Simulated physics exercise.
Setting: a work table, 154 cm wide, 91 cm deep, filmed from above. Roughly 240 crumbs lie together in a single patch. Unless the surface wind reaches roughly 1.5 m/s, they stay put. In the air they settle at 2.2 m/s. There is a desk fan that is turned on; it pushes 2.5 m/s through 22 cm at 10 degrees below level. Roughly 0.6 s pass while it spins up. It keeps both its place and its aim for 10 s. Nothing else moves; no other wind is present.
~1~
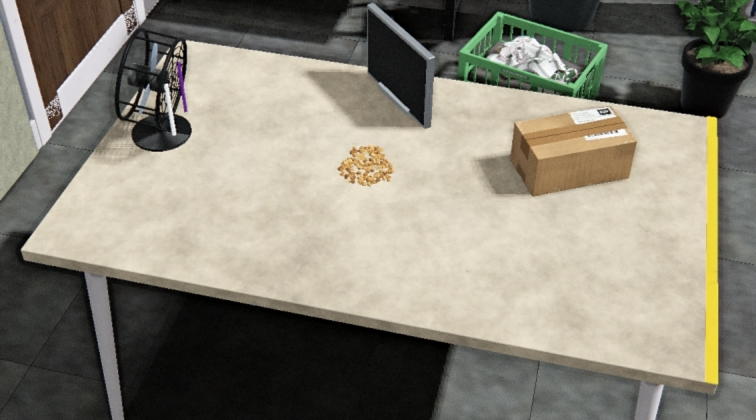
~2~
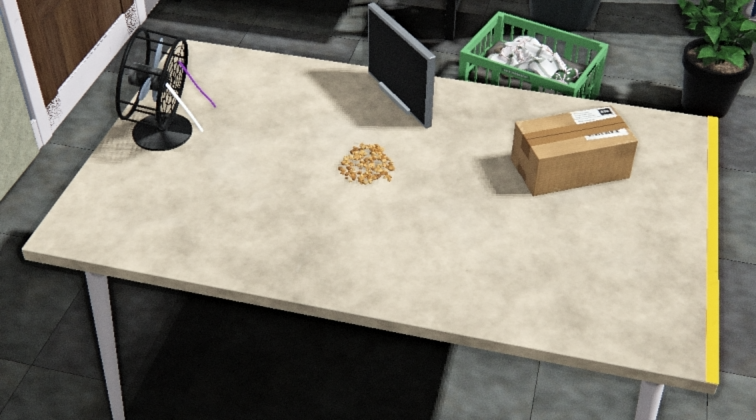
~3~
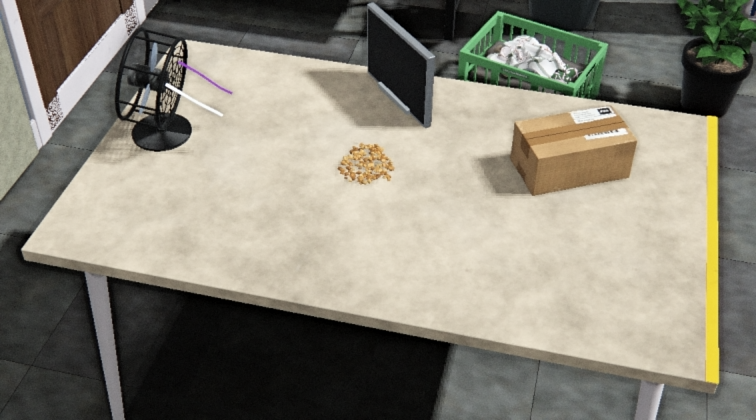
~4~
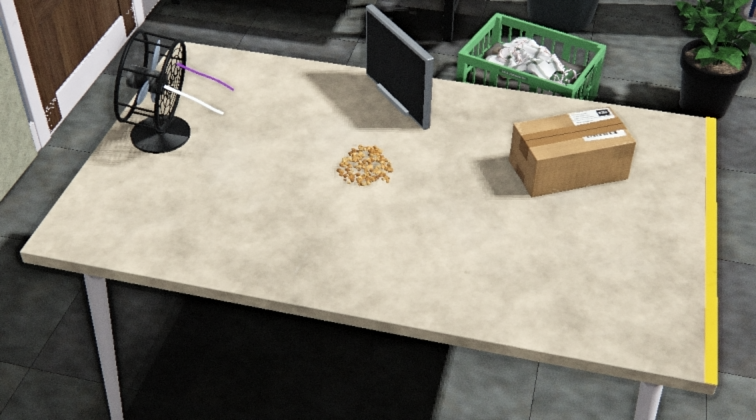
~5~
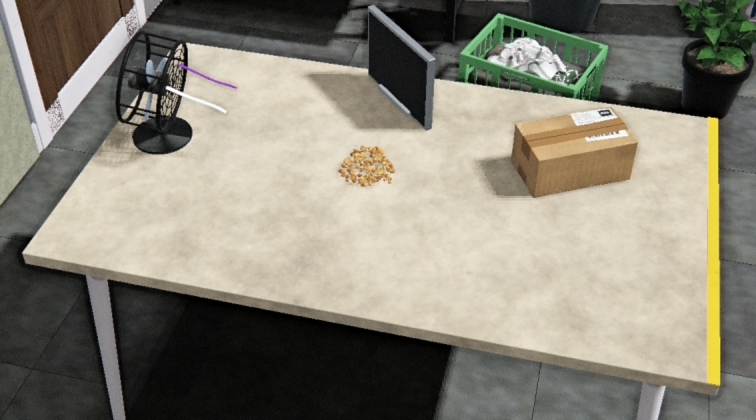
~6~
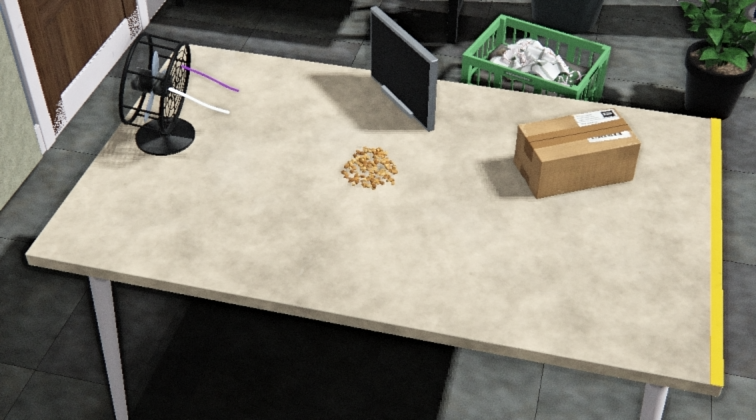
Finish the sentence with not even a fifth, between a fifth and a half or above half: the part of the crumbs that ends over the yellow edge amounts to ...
The share amounts to above half.
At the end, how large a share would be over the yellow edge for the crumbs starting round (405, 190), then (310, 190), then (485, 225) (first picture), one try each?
90 %, 20 %, 70 %.
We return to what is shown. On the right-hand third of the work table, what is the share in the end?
10 %.
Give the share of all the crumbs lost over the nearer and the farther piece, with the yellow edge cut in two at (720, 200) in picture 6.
About 90 % nearer and 0 % farther.
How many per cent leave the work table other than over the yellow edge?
0 per cent.
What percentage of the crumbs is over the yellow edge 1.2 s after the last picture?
I'd put it at some 60 %.
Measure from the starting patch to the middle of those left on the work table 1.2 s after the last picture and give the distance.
I'd guess near 65 cm.
Then, 1.2 s after the last picture, 69 % are on the move or not yet settled, 62 % are over the yellow edge; the middle of those still in play is near (638, 256).
Then, 2.4 s after the last picture, 15 % are on the move or not yet settled, 83 % are over the yellow edge; the middle of those still in play is near (583, 220).
Then, 4.7 s after the last picture, 8 % are on the move or not yet settled, 89 % are over the yellow edge.
Then, 9.2 s after the last picture, at the end, 90 % are over the yellow edge.
